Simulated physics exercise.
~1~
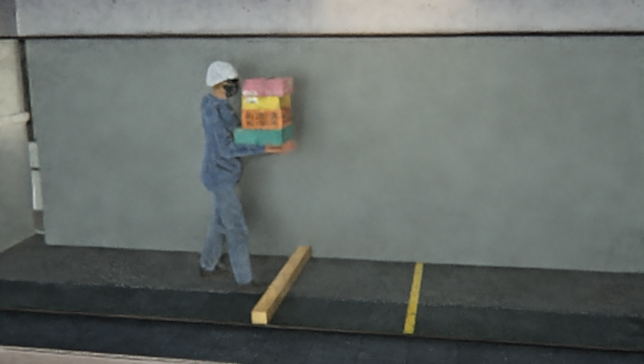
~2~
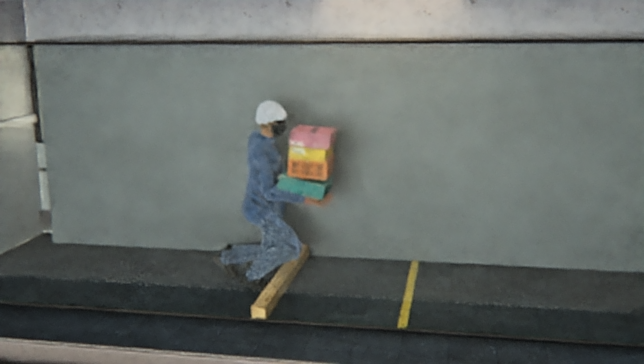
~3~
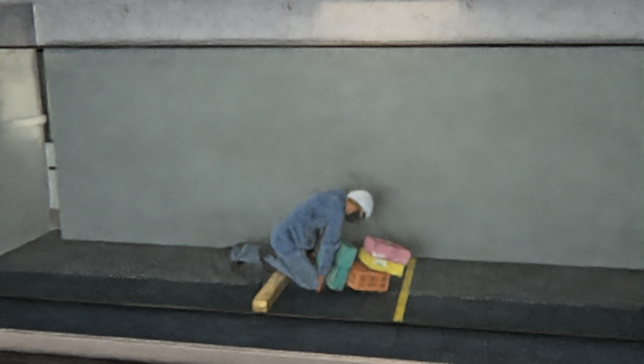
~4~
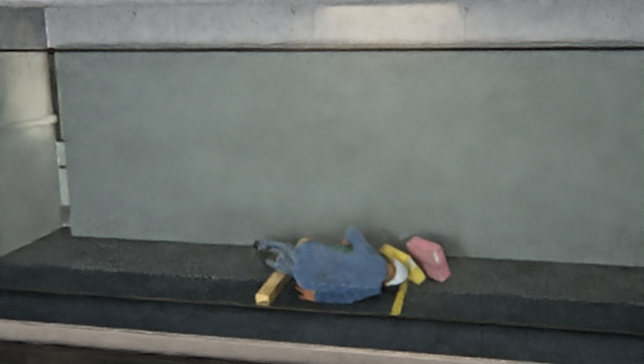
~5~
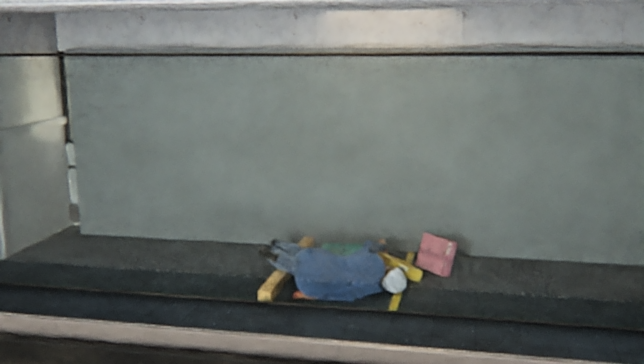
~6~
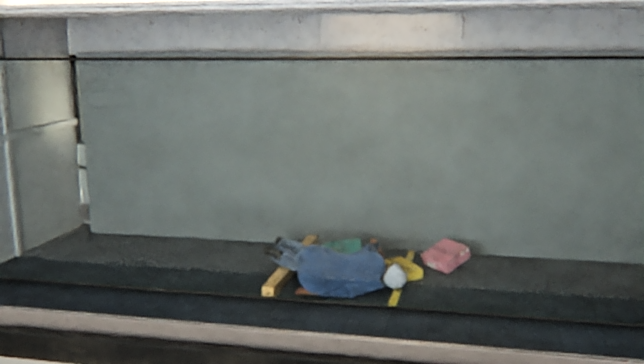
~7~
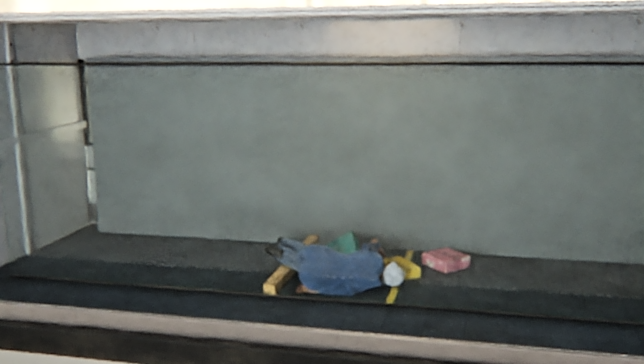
At the start, a person in blue clothes and a white helmet stands before a grey wall, holding a stack of pink, yellow, orange and teal boxes in both arms, with a low wooden rail at the feet. The person pitches forward to the right, knees bending, as the stack dips. Kneeling over the rail, the person folds forward while the boxes tumble toward the yellow line. The body then drops flat, hiding the orange crate, as the pink box rolls beyond the line. Finally, the person lies face down, helmet near the line, with the teal box behind, short of it.
